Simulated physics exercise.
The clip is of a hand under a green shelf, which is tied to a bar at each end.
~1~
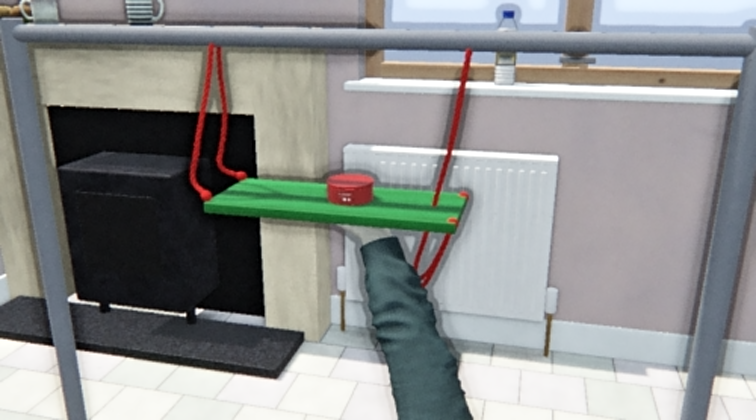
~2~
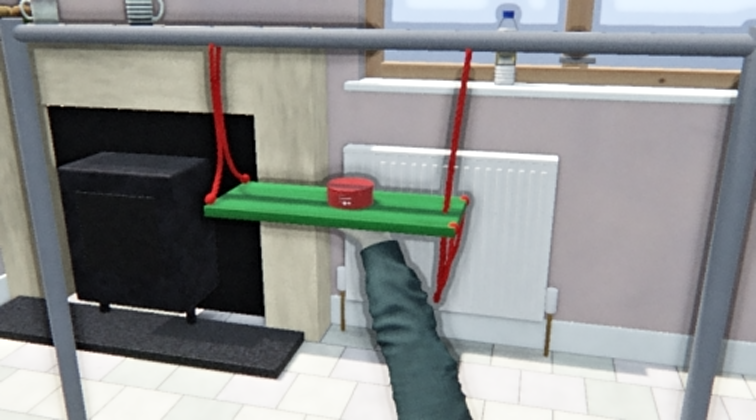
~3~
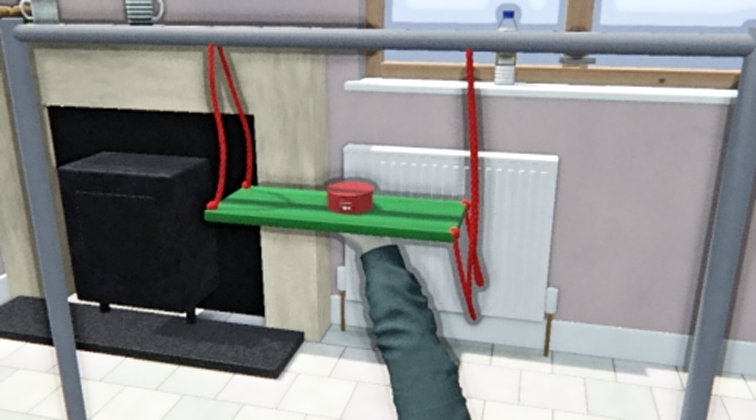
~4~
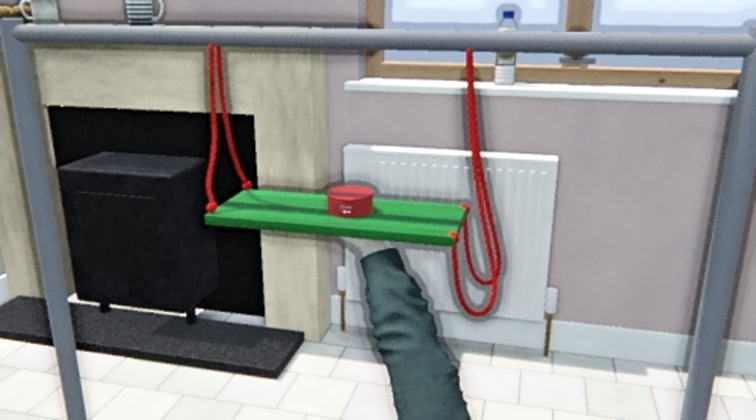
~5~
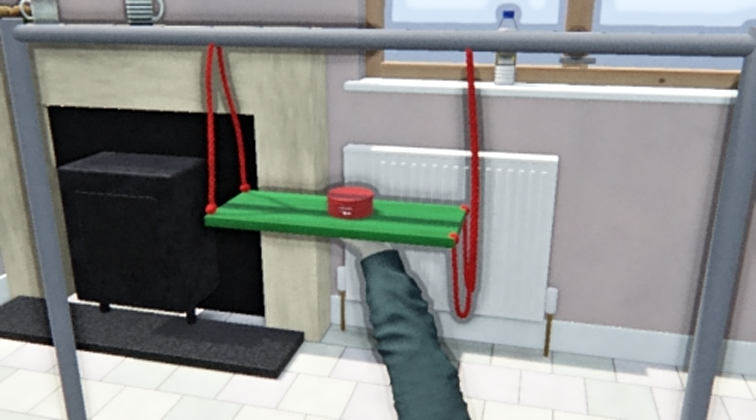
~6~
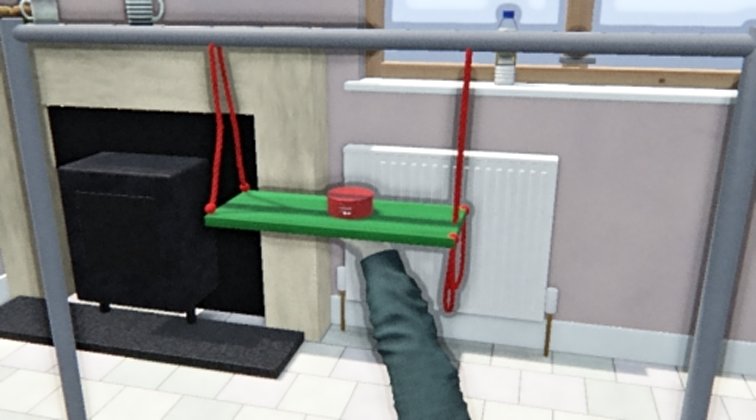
A hand under a green shelf with a red puck on top lowered it very slightly, while the slack red cords at the right swung about in a loop and the left cords swayed a little.
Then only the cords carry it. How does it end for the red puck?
The red puck tumbles from the right end.
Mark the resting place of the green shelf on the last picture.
It ends at (281, 282).
Then, 0.60 s past the final frame, board tipped 33° down to the right; puck falling.
Then, 1.24 s past the final frame, board tipped 43° down to the right; puck on the floor.
When it is over, board tipped 43° down to the right; puck on the floor. The red puck is shed rightwards.
